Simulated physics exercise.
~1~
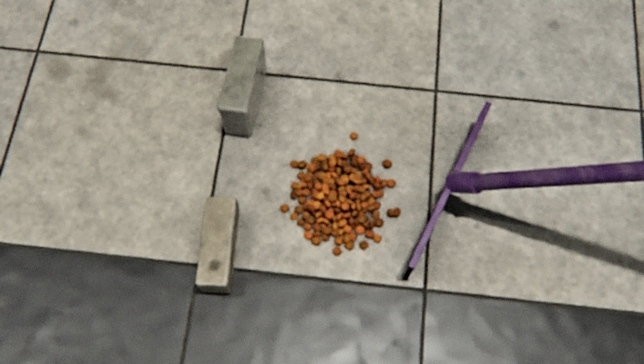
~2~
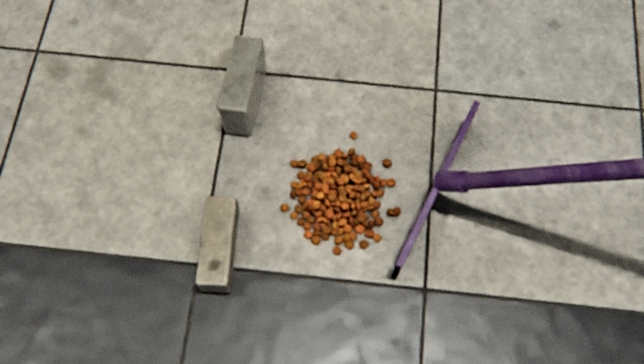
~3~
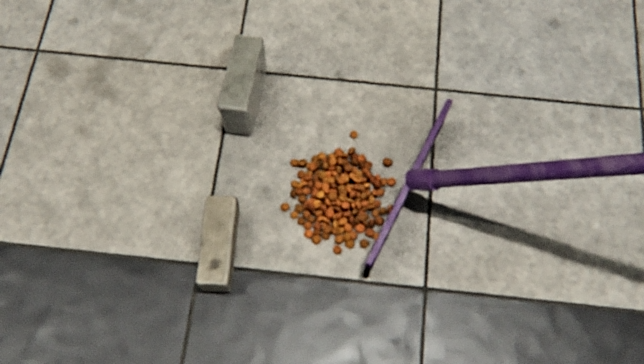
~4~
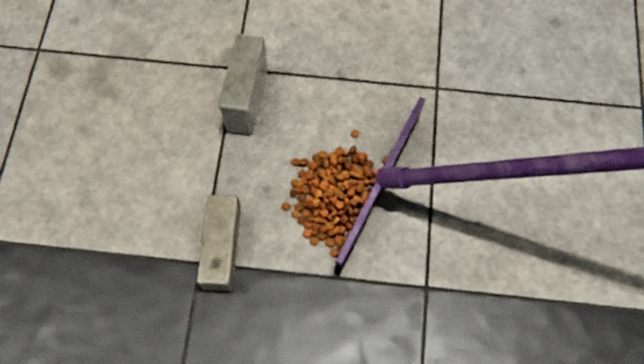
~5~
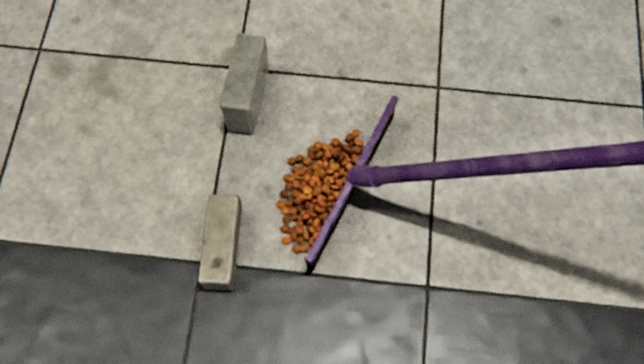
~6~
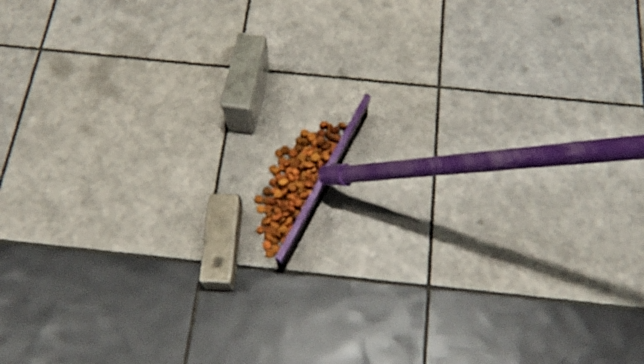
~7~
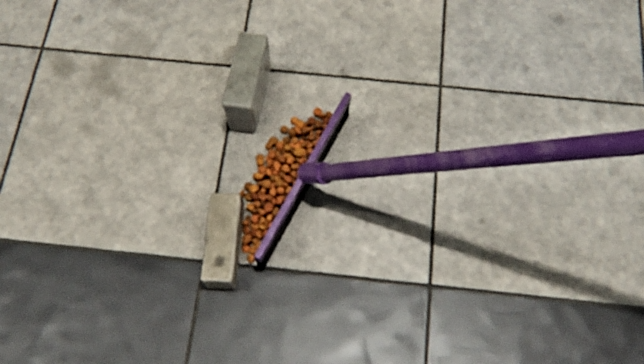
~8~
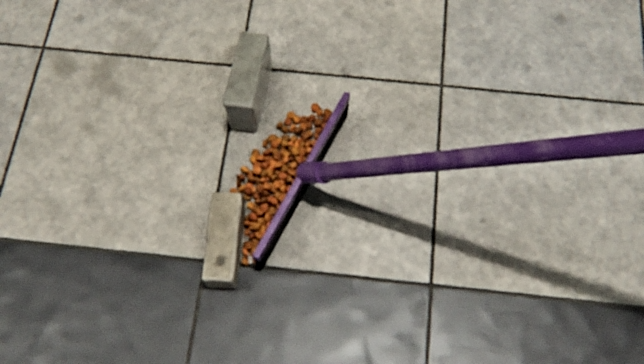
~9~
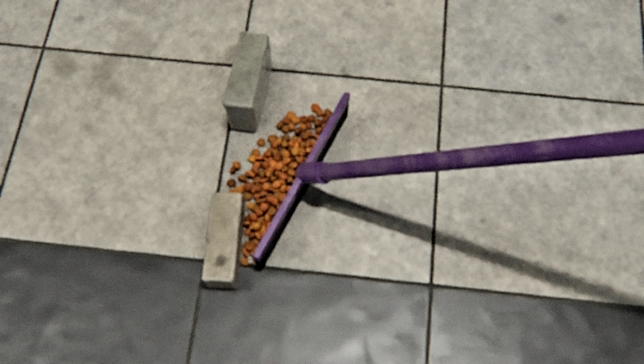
A purple squeegee on a long handle reaches in from the right over a floor of pale grey tiles with a dark strip along the bottom, seen from above at an angle. Left of its slanted blade lies a round heap of orange-brown kibble, and beyond that stand two grey blocks with a gap between them. The blade slides left, meets the heap and pushes it along, flattening it into a slanted band. It stops just short of the blocks. A few pieces edge into the gap, while nearly all the kibble rests between blade and blocks.
